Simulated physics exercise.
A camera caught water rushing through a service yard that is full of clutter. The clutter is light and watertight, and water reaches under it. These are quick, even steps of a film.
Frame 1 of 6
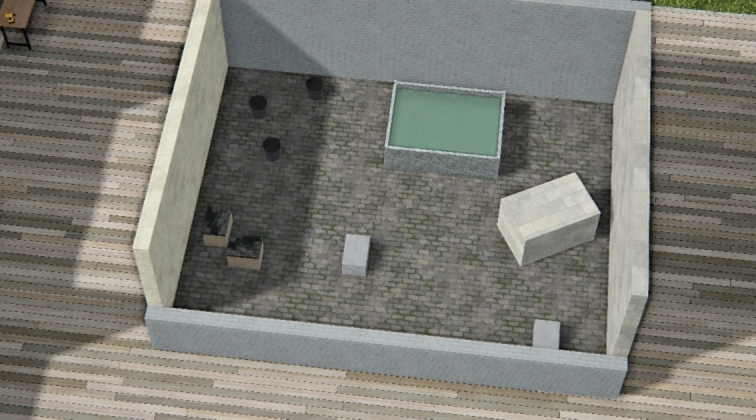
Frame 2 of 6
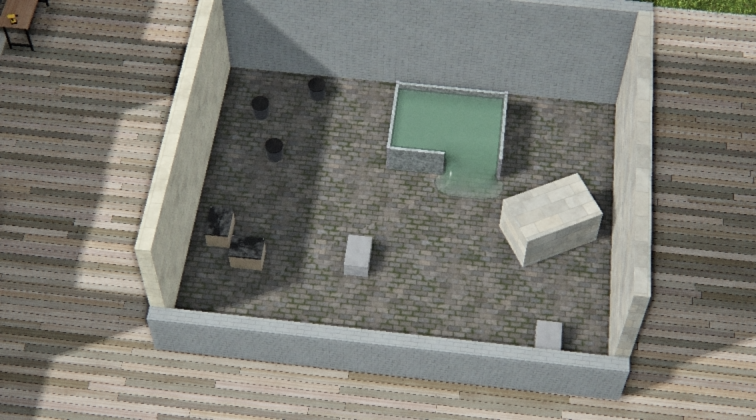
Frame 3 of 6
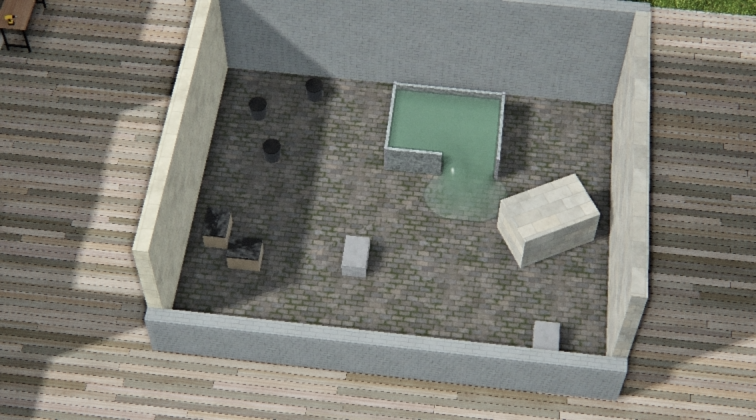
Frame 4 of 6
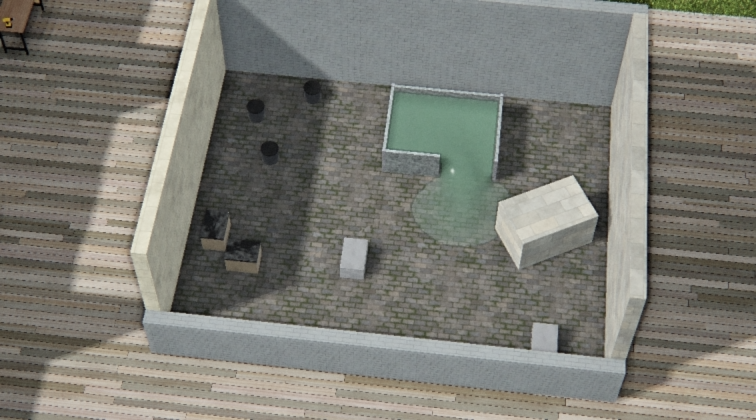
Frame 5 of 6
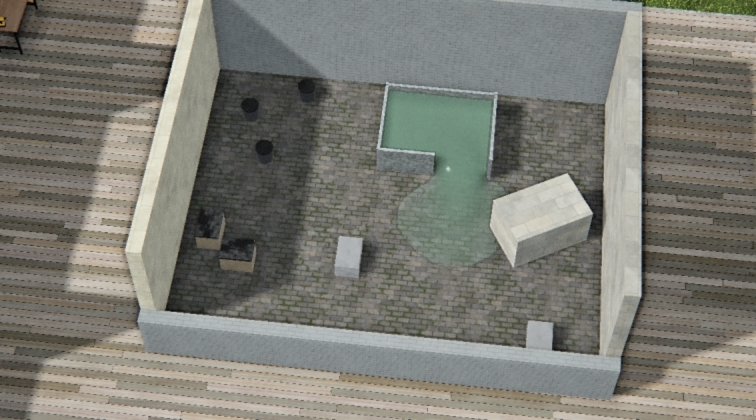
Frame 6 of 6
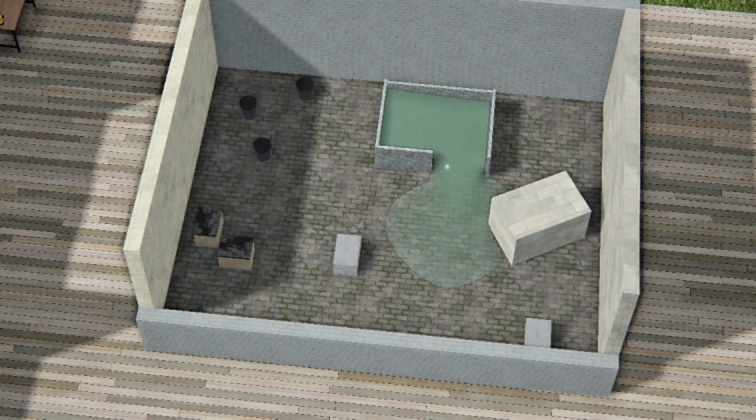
In a walled yard, green water pours from a tank's open front and spreads across the paving.
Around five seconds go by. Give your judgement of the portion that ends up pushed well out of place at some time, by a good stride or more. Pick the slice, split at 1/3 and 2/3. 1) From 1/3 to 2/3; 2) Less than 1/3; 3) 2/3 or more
Less than 1/3.
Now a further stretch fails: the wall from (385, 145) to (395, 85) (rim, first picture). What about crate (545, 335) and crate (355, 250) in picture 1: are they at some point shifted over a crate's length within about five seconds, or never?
Fell short, then fell short.
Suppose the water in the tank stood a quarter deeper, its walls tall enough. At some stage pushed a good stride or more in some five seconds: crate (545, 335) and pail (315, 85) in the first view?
First one: Travelled that far, second one: Stayed within that.
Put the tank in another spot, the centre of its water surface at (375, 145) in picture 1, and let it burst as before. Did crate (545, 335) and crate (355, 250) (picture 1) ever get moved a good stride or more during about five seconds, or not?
In order: Distance reached, distance reached.
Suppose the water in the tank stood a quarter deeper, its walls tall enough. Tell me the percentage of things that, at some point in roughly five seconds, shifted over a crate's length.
Share moved: Approx. 10 percent.
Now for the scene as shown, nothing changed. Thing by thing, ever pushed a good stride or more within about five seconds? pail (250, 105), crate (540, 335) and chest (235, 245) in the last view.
Object by object as listed: Falls short, travels that far and falls short.
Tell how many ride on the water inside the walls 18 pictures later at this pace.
Counting them up gives 0.
A moment on, 0 of 7 are well off their spots; 0 afloat.
Next, 0 of 7 are well off their spots; 0 afloat.
Later, 1 of 7 are well off their spots; 0 afloat.
In the end, 1 of 7 are well off their spots, and 1 have been at some point; 0 afloat.
